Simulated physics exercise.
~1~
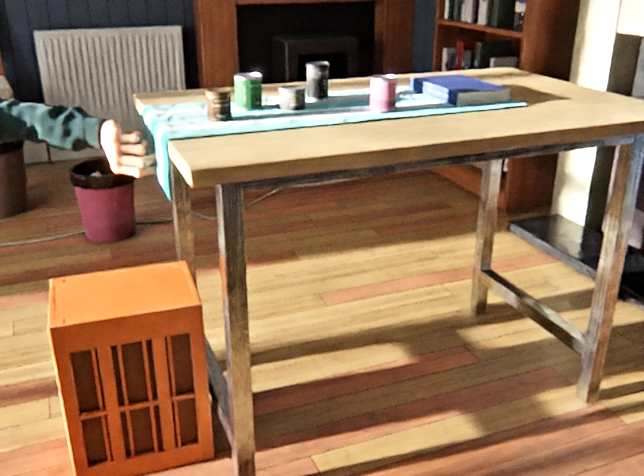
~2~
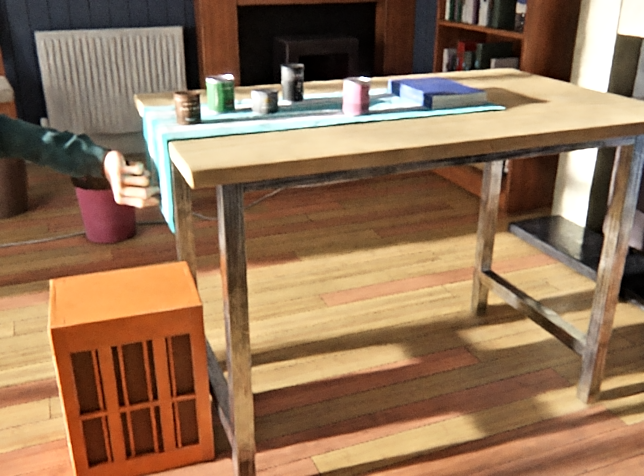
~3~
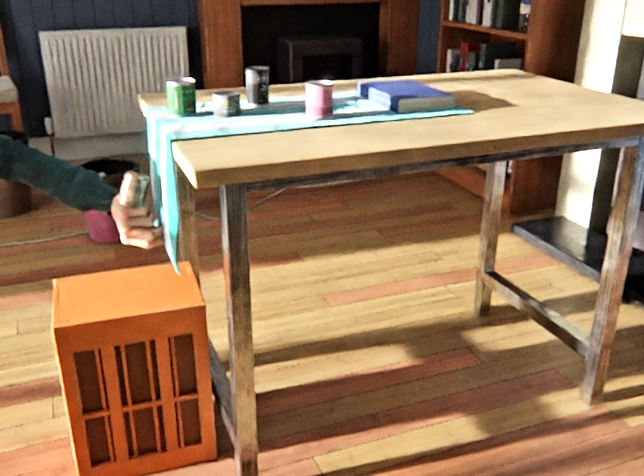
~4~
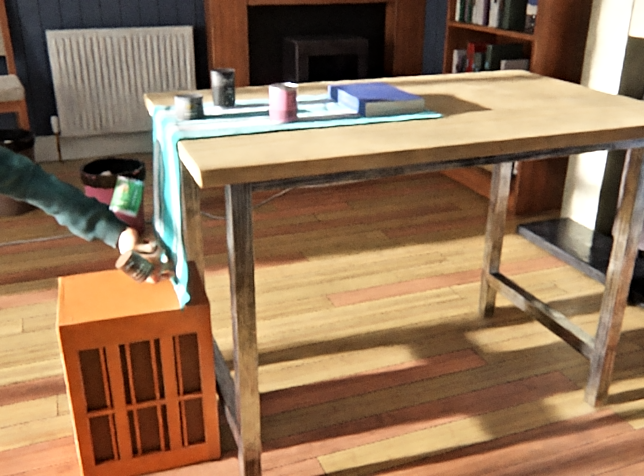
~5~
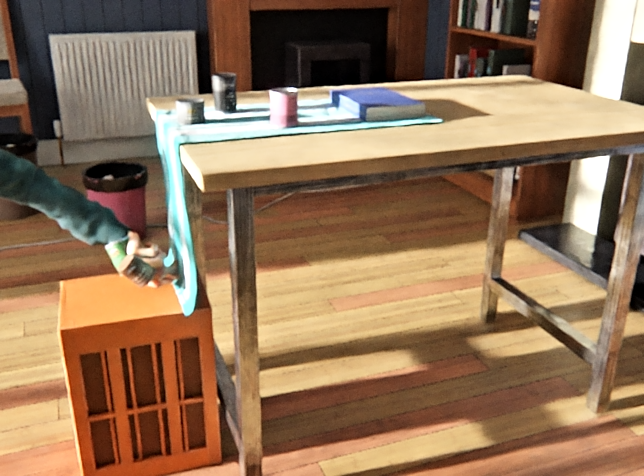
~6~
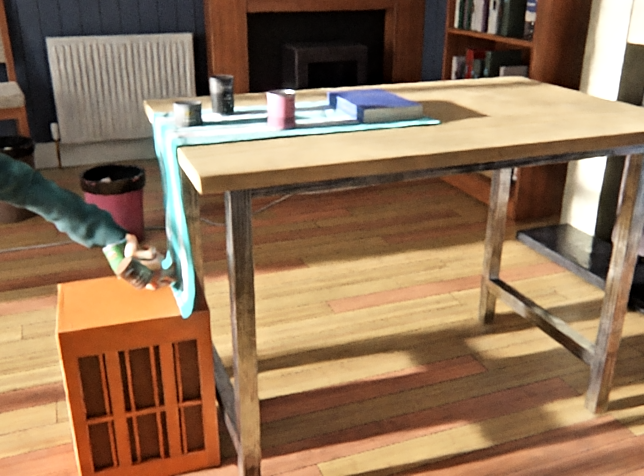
A hand pulling a turquoise scarf down toward an orange crate, a brown pot then a green can dropping off the table.
